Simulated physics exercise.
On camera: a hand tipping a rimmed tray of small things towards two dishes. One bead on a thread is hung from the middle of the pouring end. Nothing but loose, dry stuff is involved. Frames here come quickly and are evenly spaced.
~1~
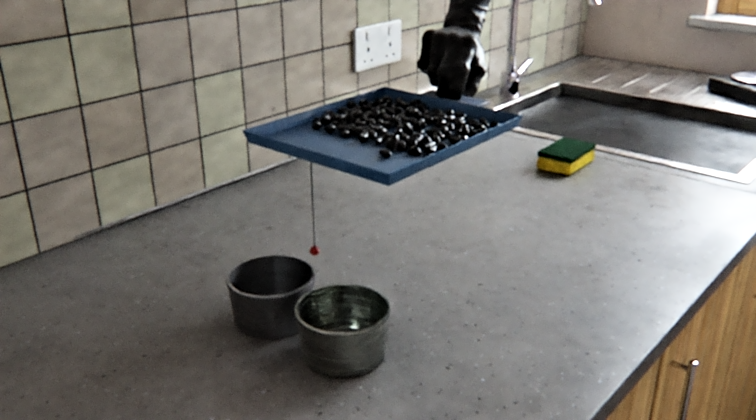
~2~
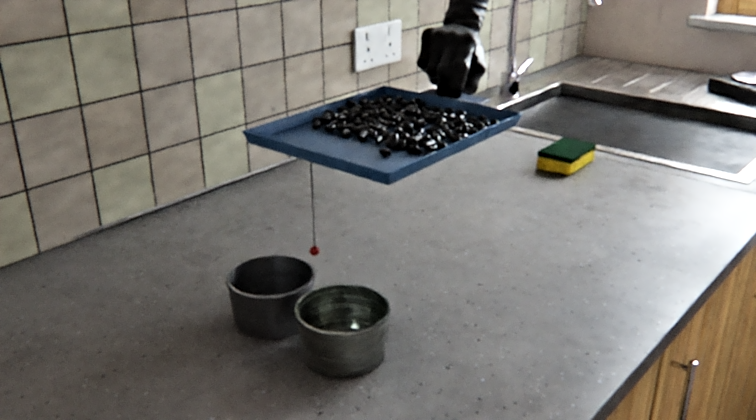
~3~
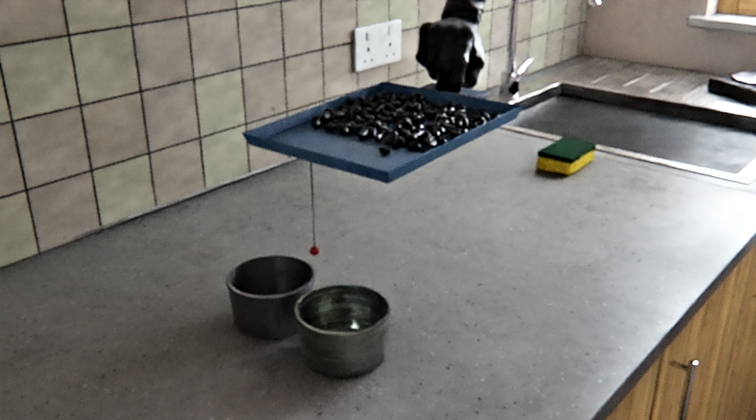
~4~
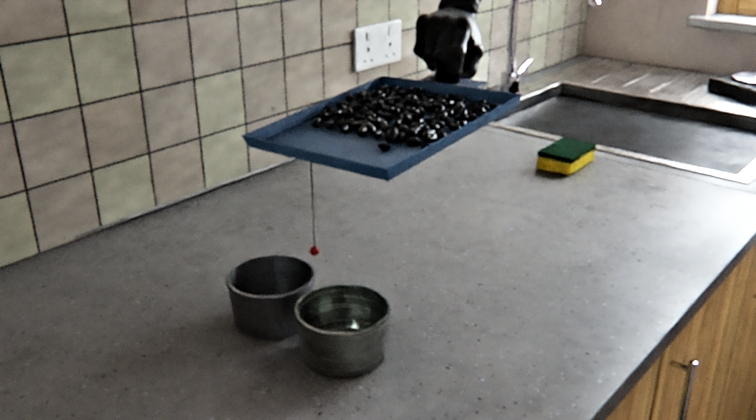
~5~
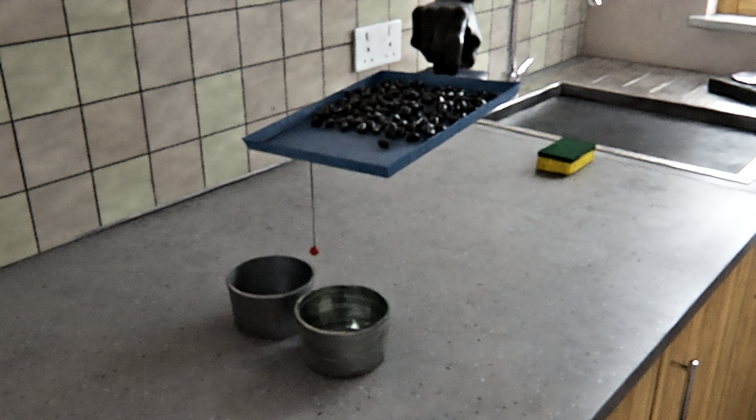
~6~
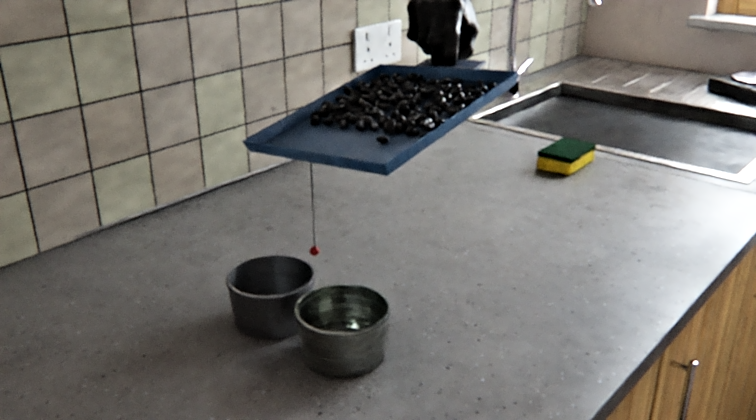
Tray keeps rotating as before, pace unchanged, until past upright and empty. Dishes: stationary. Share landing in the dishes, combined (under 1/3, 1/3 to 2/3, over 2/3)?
Under 1/3.
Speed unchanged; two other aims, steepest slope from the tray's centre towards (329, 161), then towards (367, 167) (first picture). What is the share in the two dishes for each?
So it's 80 percent with the first slope and 50 percent with the other.
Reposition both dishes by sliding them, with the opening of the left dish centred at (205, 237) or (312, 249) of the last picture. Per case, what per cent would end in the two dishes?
About 40 per cent, then about 10 per cent.
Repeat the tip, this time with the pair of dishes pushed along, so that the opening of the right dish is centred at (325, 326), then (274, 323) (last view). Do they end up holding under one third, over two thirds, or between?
First attempt: Less than a third; second attempt: Less than a third.
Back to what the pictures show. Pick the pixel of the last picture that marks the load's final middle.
Roughly pixel (251, 288).
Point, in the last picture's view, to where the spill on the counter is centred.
Estimate: About (247, 276).
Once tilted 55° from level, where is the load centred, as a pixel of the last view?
Mark it at roughly (299, 123) in the final frame.
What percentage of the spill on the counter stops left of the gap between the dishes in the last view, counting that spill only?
Near 90 in a hundred.
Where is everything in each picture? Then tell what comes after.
In the first picture, corners of the pouring end (248, 130) and (388, 171), level; middle of the load (397, 121), black beans; left dish (240, 309); right dish (311, 346); bead on its thread (315, 251).
In the second picture, corners of the pouring end (248, 131) and (388, 171), level; middle of the load (397, 120).
In the third picture, corners of the pouring end (248, 132) and (388, 169), tipped barely, lowest at the left corner; middle of the load (397, 116).
In the fourth picture, corners of the pouring end (248, 135) and (387, 167), tipped a little, lowest at the left corner; middle of the load (397, 111).
In the fifth picture, corners of the pouring end (248, 137) and (385, 164), tipped a little, lowest at the left corner; middle of the load (396, 106).
In the sixth picture, corners of the pouring end (247, 140) and (384, 162), tipped a little, lowest at the left corner; middle of the load (394, 100); left dish (240, 309); right dish (311, 346).
Just after the last frame, tray tipped steeply; almost all on the tray; just a few in the left dish; just a few outside both; just a few in the air.
A moment on, tray tipped right over; the larger part on the tray; about a tenth in the left dish; about a tenth outside both; about a tenth in the air.
Further on, tray tipped past a quarter turn; roughly a quarter in the left dish; the larger part outside both.
When it is over, tray tipped past a quarter turn; not one in the right dish; roughly a quarter in the left dish; the larger part outside both.
